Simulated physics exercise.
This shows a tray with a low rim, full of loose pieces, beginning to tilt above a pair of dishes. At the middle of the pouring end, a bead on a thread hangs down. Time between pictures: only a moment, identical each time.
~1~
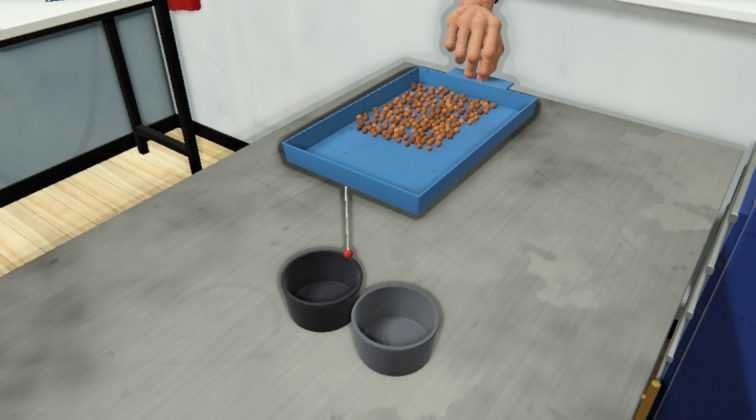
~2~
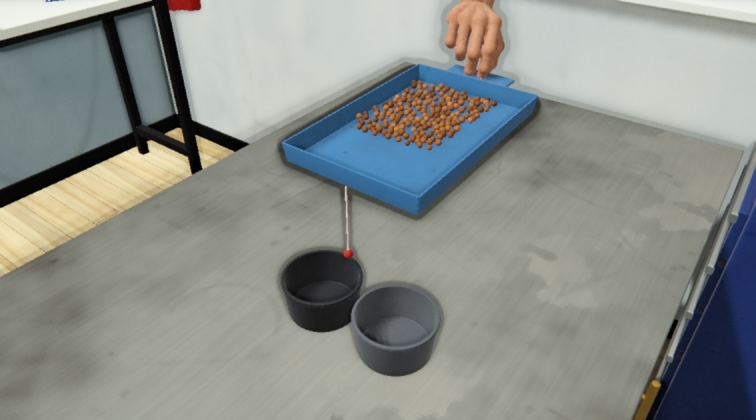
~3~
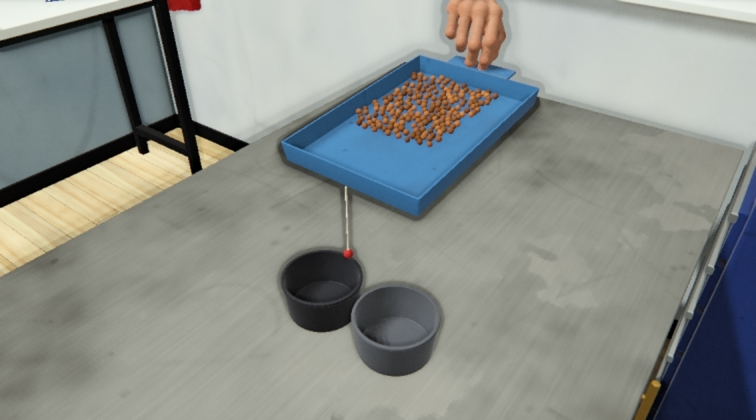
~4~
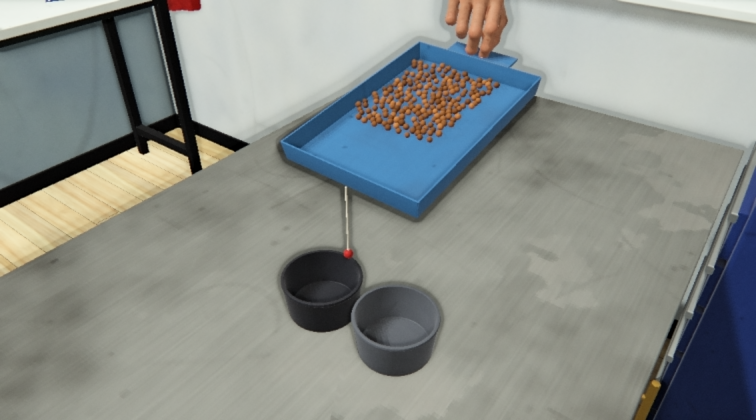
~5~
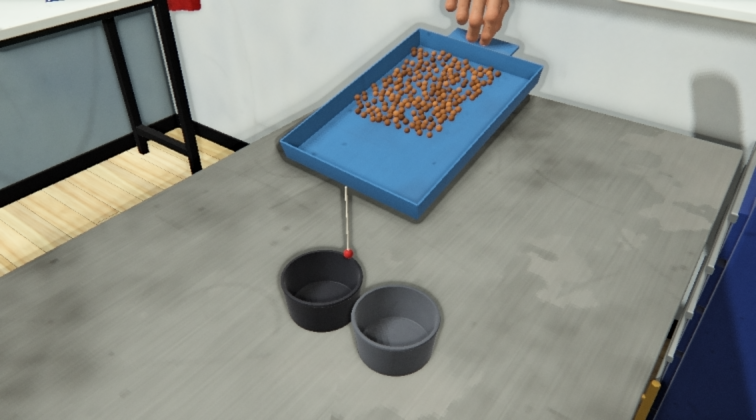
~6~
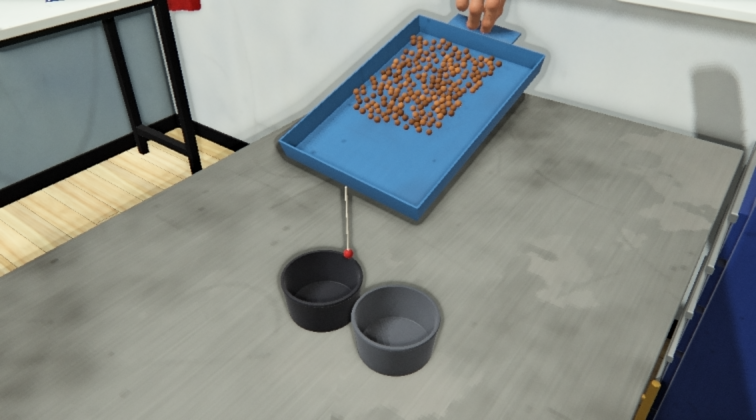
On a grey worktop, a hand gradually raising the far end of a blue tray of brown cereal balls behind two dishes.
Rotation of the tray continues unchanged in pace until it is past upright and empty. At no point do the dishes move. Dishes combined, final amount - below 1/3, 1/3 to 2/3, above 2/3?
The share that ends up caught is larger than two thirds, I reckon.
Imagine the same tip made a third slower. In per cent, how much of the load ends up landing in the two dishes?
Share: Around 90%.
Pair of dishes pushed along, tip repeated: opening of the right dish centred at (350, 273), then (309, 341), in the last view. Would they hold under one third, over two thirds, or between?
Trial 1 - under a third. Trial 2 - below one third.
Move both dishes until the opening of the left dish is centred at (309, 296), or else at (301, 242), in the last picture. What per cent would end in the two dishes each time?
40 %, then 30 %.
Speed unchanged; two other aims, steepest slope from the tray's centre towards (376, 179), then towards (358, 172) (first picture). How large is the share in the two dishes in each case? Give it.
70 % then 50 %, roughly.
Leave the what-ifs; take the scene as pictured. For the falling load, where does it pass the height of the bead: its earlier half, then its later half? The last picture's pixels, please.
I'd put it at roughly (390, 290), and after that at roughly (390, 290).
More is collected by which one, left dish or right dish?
Noted: The right-placed one ends with more.
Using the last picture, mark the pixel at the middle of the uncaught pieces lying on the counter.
Close to (329, 361).
Just after the last frame, tray tipped steeply; the larger part on the tray; just a few in the right dish; about a tenth in the air.
A moment on, tray tipped right over; the larger part on the tray; about a tenth in the right dish; just a few outside both; just a few in the air.
Further on, tray tipped past a quarter turn; the larger part in the right dish; about a tenth in the left dish; about a tenth outside both.
When it is over, tray tipped past a quarter turn; the larger part in the right dish; about a tenth in the left dish; about a tenth outside both.
